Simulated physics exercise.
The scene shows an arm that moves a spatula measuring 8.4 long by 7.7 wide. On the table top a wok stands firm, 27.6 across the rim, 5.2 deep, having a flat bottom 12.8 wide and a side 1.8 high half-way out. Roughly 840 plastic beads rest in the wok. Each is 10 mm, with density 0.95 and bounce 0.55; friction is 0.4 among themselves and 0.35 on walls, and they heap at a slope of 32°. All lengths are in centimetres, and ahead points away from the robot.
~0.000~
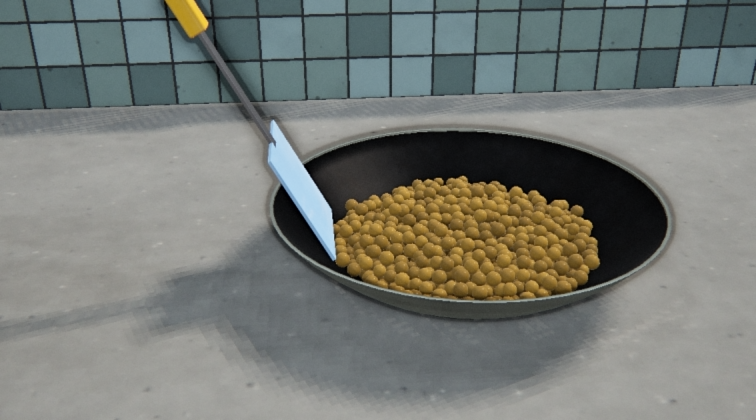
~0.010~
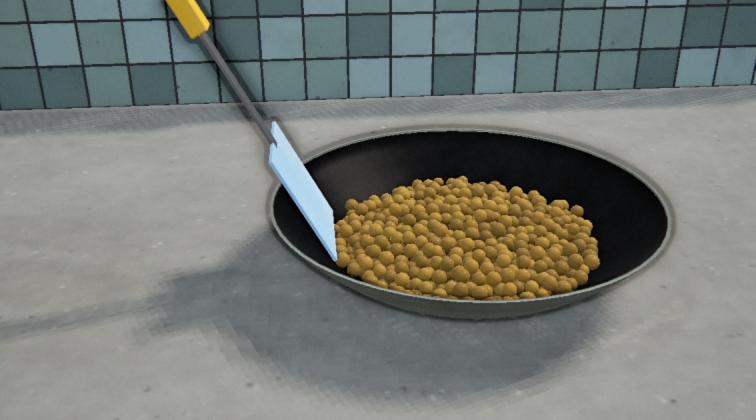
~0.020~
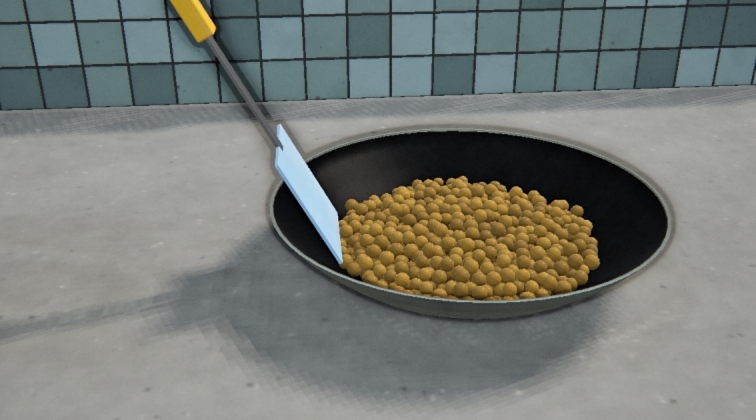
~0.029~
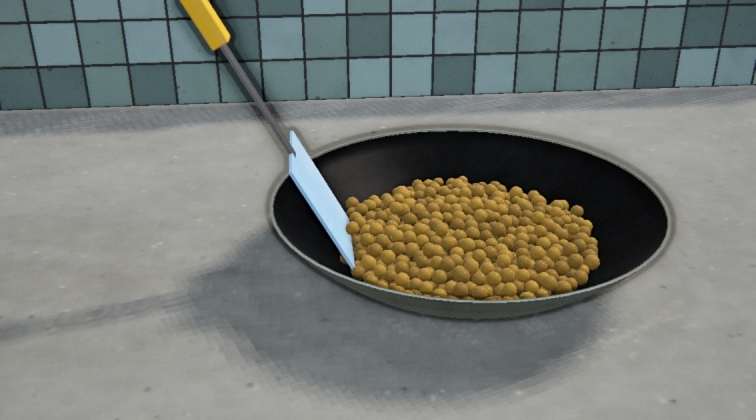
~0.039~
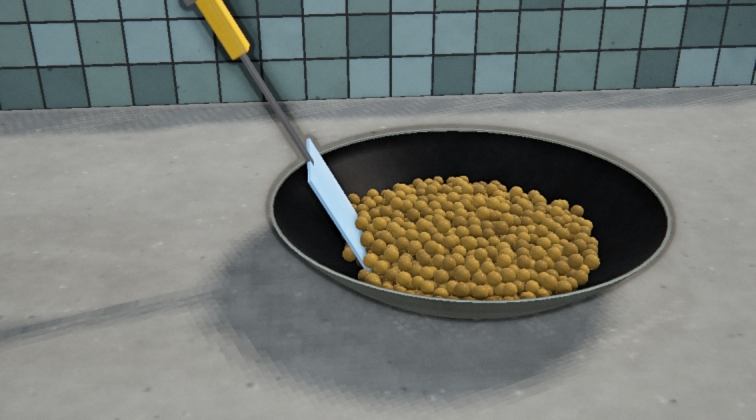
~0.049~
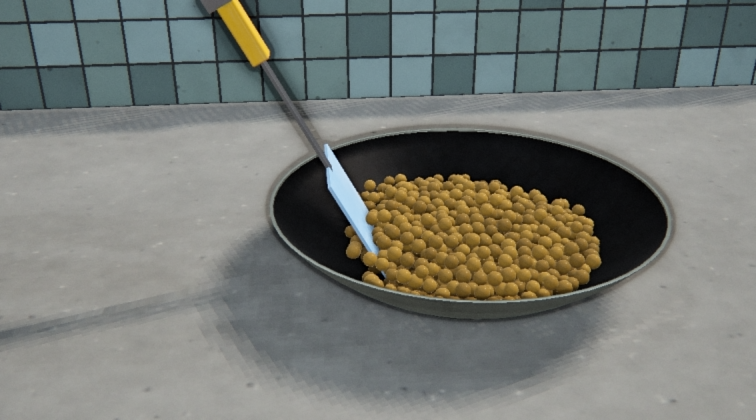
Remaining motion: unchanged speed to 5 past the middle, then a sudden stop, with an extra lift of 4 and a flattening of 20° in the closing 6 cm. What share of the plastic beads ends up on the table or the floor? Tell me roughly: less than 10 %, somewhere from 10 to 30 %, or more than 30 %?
Somewhere from 10 to 30 %.
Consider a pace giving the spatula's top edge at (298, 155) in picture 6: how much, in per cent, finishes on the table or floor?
Some 0 percent.
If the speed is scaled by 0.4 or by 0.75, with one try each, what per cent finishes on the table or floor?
Roughly 0 % and roughly 10 %.
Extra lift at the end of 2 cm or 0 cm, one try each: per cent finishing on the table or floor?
Roughly 10 % and then 5 %.
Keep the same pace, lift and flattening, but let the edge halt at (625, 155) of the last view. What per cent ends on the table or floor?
Something close to 45 in a hundred.
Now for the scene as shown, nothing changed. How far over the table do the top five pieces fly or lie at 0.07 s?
About 6 cm.
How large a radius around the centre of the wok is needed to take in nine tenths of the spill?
I'd put it at about 85 centimetres.
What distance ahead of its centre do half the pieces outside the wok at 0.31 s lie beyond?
About 22 cm.
After 0.07 s, sloping 62°, highest piece 6 above the table; 842 in the wok.
After 0.10 s, sloping 56°, highest piece 11 above the table; 841 in the wok, 1 on the blade or in flight.
After 0.31 s, sloping 42°, highest piece 32 above the table; 691 in the wok, 94 on the table or floor, 57 on the blade or in flight.
After 1.36 s, sloping 42°, highest piece 5 above the table; 691 in the wok, 151 on the table or floor.
At rest, 691 in the wok, 151 on the table or floor. That is 18 % on the table or floor.
